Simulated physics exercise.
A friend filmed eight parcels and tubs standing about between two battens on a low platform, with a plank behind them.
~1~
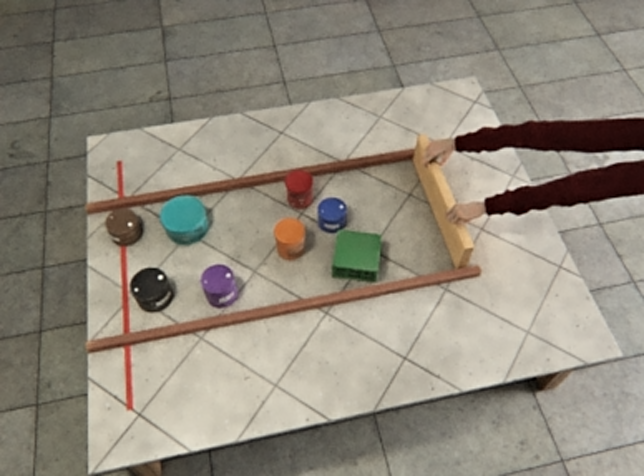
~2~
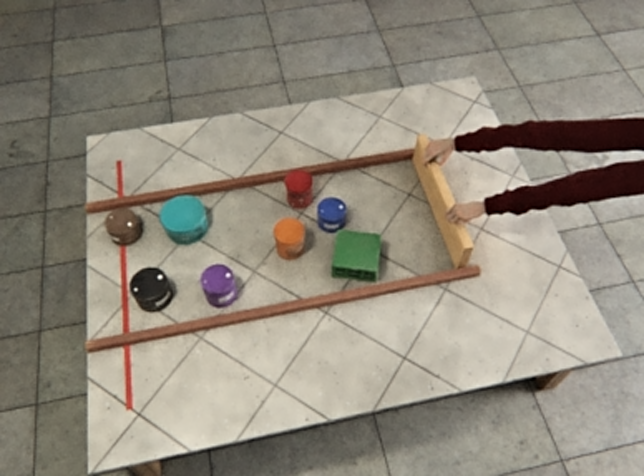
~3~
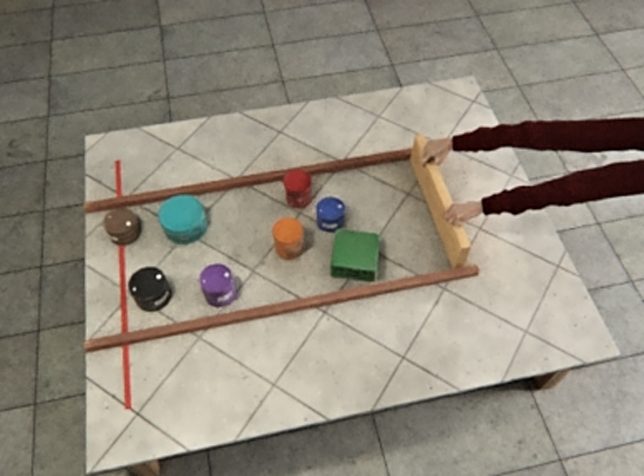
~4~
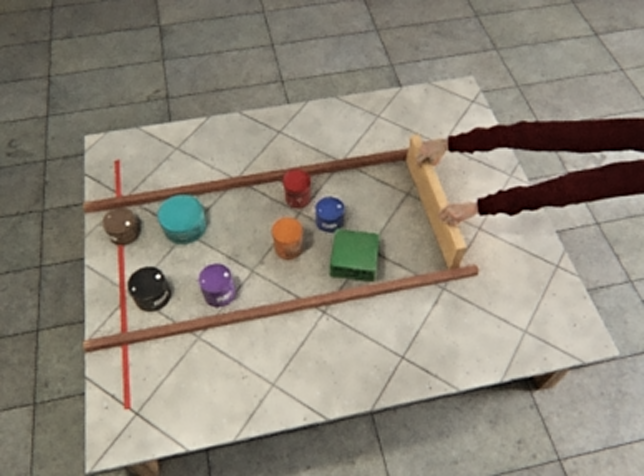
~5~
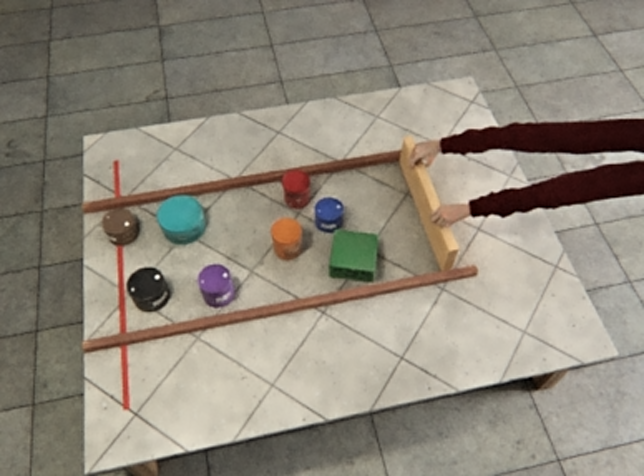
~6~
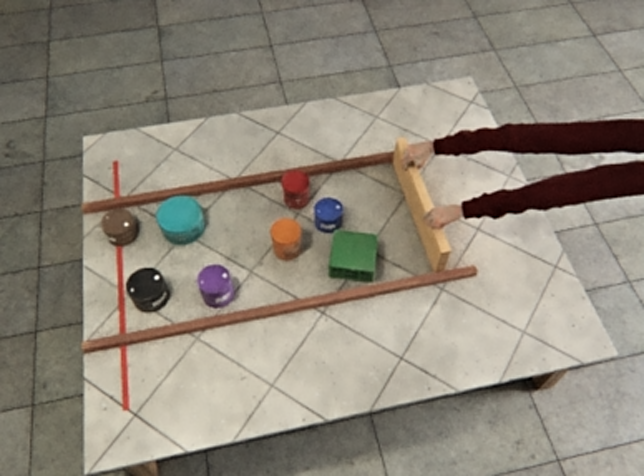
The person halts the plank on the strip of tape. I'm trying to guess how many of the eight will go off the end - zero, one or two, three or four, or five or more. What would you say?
I would say three or four.
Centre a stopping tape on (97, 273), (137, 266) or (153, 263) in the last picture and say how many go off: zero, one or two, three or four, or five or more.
Five or over, one to two, 1 or 2.
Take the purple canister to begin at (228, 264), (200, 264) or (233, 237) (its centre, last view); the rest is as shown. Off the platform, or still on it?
In order of the places given, the purple canister is gone, then is gone, then is gone.
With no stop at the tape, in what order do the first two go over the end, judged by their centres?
Those two are the brown canister and, after it, the purple canister.
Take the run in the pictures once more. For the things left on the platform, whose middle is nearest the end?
The one is the green crate.
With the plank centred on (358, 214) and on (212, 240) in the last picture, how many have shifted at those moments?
Tally: First 1; then 7.
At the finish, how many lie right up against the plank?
Count recorded: 4.
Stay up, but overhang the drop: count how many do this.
Expected count: 1.
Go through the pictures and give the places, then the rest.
Brown canister (124, 227); black canister (152, 290); turquoise pail (185, 221); plank (441, 200); tape (124, 269), in the first picture.
Black canister (152, 290); plank (440, 200), in the second picture.
Turquoise pail (183, 220); purple canister (218, 286), in the third picture.
Brown canister (122, 227); red pail (297, 190), in the fourth picture.
Black canister (149, 290); orange pail (287, 239), in the fifth picture.
Brown canister (120, 228); black canister (148, 290); turquoise pail (181, 221); plank (419, 203); tape (120, 269), in the sixth picture.
Soon after, none off yet; brown canister at rest near (120, 228); black canister at rest near (148, 290); turquoise pail at rest near (181, 221).
After that, none off yet; brown canister at rest near (120, 228); black canister displaced a little near (133, 290); turquoise pail displaced a little near (171, 224).
In the end, the number that fall off is three or four; gone, purple canister, turquoise pail, black canister and brown canister.
